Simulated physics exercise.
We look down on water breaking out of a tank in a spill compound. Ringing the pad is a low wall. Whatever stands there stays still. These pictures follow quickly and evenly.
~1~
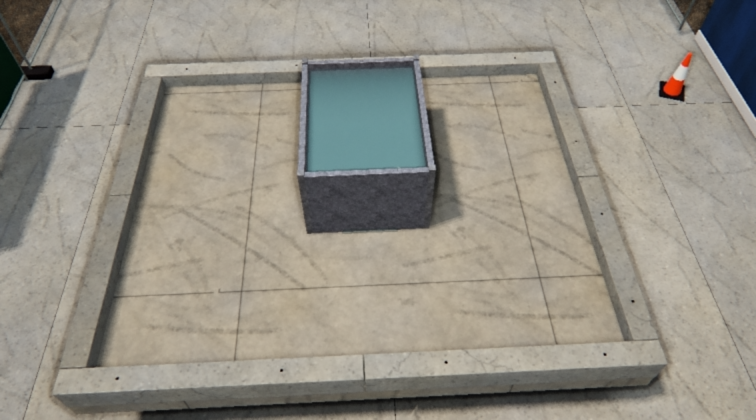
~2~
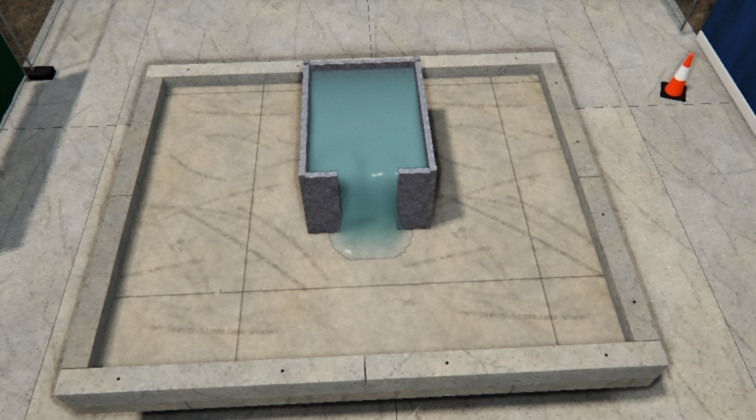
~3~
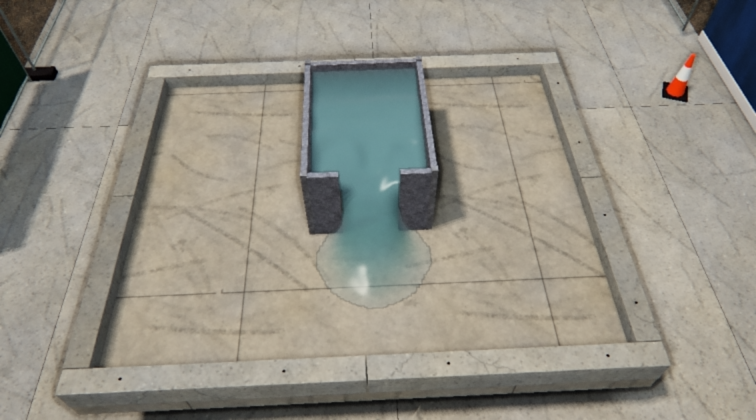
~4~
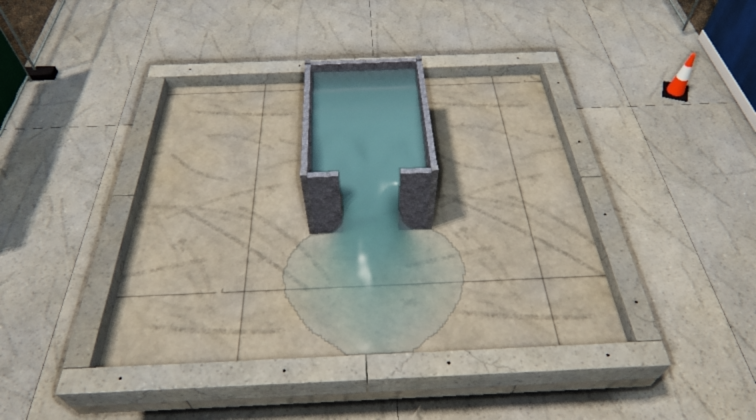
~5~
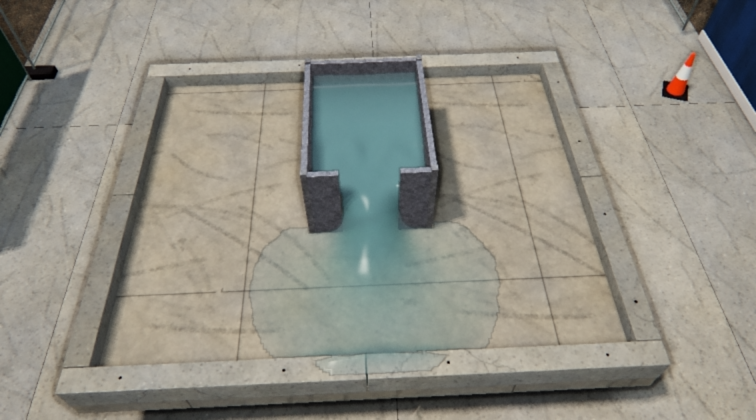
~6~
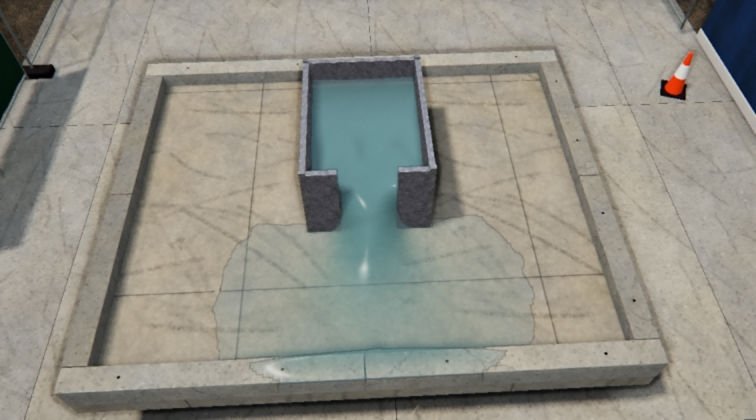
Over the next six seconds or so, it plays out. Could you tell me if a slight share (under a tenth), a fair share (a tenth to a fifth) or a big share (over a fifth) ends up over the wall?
A fair share ends up over the wall.
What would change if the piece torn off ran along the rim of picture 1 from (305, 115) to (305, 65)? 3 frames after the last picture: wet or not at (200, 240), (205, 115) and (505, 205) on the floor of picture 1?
Soaked, soaked, spared.
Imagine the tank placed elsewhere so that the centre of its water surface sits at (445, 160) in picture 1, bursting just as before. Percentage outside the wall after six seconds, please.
26 per cent.
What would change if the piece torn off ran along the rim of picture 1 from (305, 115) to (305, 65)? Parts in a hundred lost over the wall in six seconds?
About 18 %.
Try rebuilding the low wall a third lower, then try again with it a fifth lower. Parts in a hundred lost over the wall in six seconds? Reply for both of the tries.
Around 38 percent for the first try and around 26 percent for the second, I'd say.
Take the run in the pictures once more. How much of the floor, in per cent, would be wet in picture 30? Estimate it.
I'd say 90 per cent.
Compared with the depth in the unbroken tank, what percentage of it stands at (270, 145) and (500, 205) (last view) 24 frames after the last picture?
I reckon it's around 2 and then 4 in a hundred.
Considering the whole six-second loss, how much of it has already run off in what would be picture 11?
Close to 20 per cent, I'd say.
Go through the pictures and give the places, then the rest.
The open tank at (364, 117) is whole and still, in the first frame.
Water pours out at (369, 211) and has run to (403, 242), in the second frame.
The front is at (385, 298), out from the gap at (370, 211), in the third frame.
The front is at a hidden place, out from the gap at (370, 212), in the fourth frame.
Water pours out at (370, 211) and has run to a hidden place, in the fifth frame.
Water pours out at (369, 210) and has run to a hidden place, in the sixth frame.
A moment on, water covers 25 % of the floor; the low wall has let 1 % over.
Next, water covers 30 % of the floor; the low wall has let 3 % over.
Then, water covers 45 % of the floor; the low wall has let 13 % over.
Later, water covers 70 % of the floor; the low wall has let 16 % over.
In the end, water covers 80 % of the floor; the low wall has let 16 % over.
